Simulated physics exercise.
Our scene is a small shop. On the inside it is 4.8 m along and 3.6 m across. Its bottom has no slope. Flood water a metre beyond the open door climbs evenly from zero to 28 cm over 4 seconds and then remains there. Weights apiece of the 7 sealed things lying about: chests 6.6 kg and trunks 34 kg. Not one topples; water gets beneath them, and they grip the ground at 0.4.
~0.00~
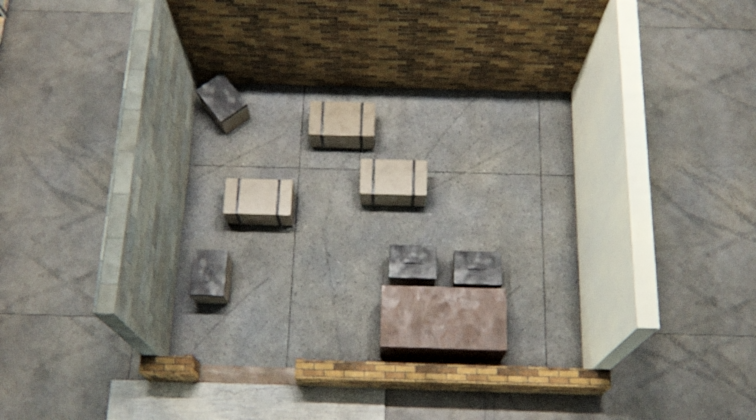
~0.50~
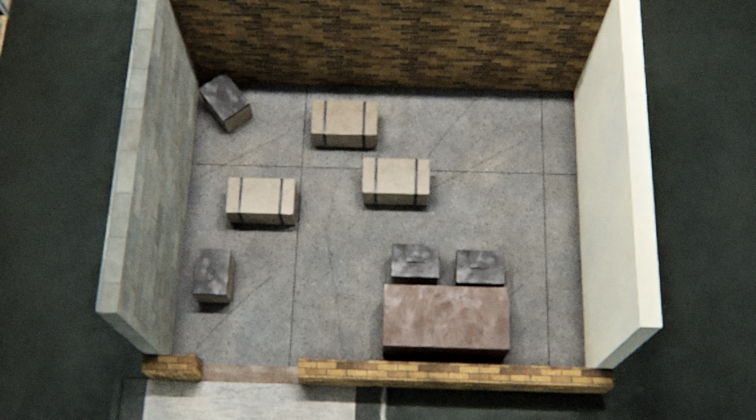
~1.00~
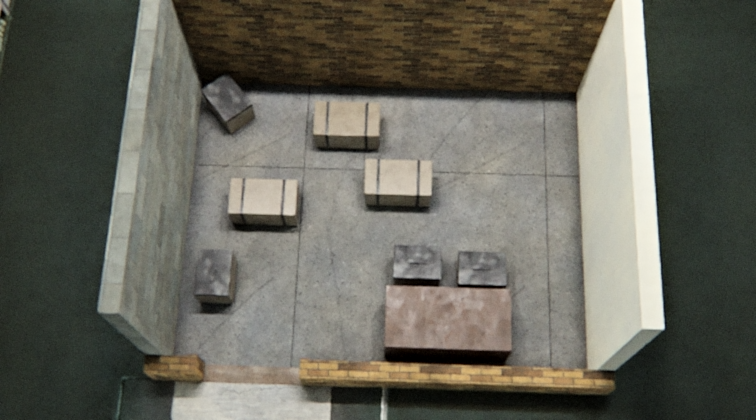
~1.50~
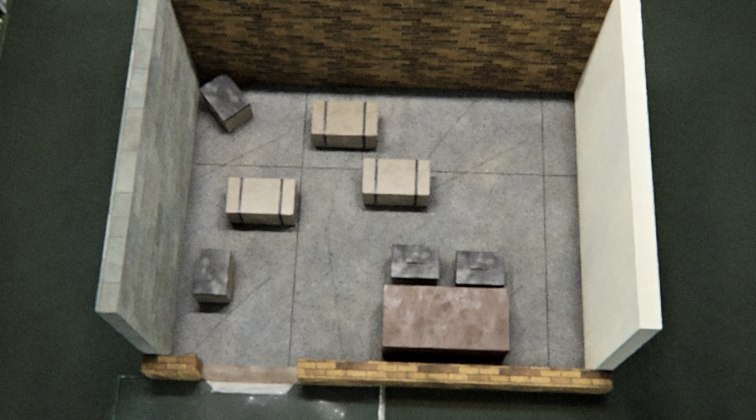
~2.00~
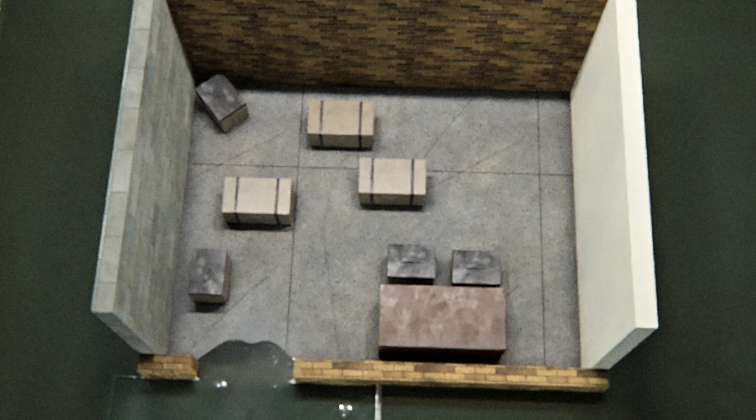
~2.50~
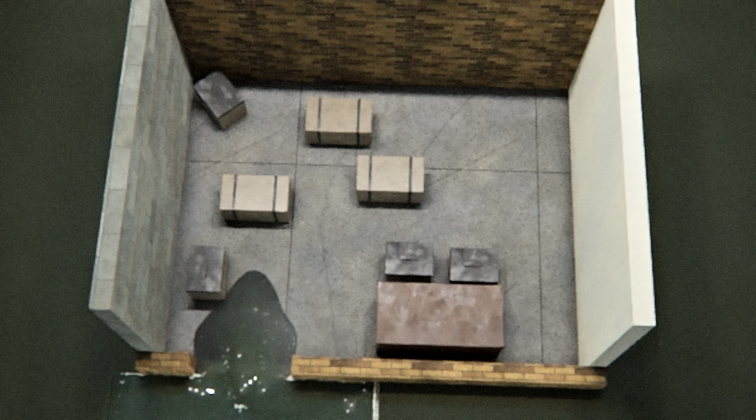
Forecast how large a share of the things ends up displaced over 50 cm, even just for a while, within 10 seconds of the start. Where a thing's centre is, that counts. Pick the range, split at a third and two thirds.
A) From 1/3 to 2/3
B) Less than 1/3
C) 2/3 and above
C.
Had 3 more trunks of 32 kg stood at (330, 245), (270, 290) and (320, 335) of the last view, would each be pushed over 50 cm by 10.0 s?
In the same order as the question: Farther, farther, not as far.
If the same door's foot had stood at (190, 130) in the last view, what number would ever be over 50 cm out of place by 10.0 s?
Result: 5.
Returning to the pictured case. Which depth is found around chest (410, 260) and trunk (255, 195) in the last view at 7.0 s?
First about 3 cm, second about 15 cm.
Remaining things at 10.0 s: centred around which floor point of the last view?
They're centred close to (460, 186).
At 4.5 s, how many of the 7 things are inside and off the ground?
The number is 1.
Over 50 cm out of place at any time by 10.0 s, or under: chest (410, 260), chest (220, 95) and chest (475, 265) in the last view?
One by one in that order: Below; above; below.
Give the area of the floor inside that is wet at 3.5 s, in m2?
Wet area: Approx. 3.5 m2.
After 3.5 s 0 of 7 are over 50 cm from their spots; 0 afloat.
After 4.5 s 1 of 7 are over 50 cm from their spots; 1 afloat.
After 7.0 s 4 of 7 are over 50 cm from their spots; 4 afloat.
After 10.0 s 5 of 7 are over 50 cm from their spots, and 5 have been at some point; 6 afloat.
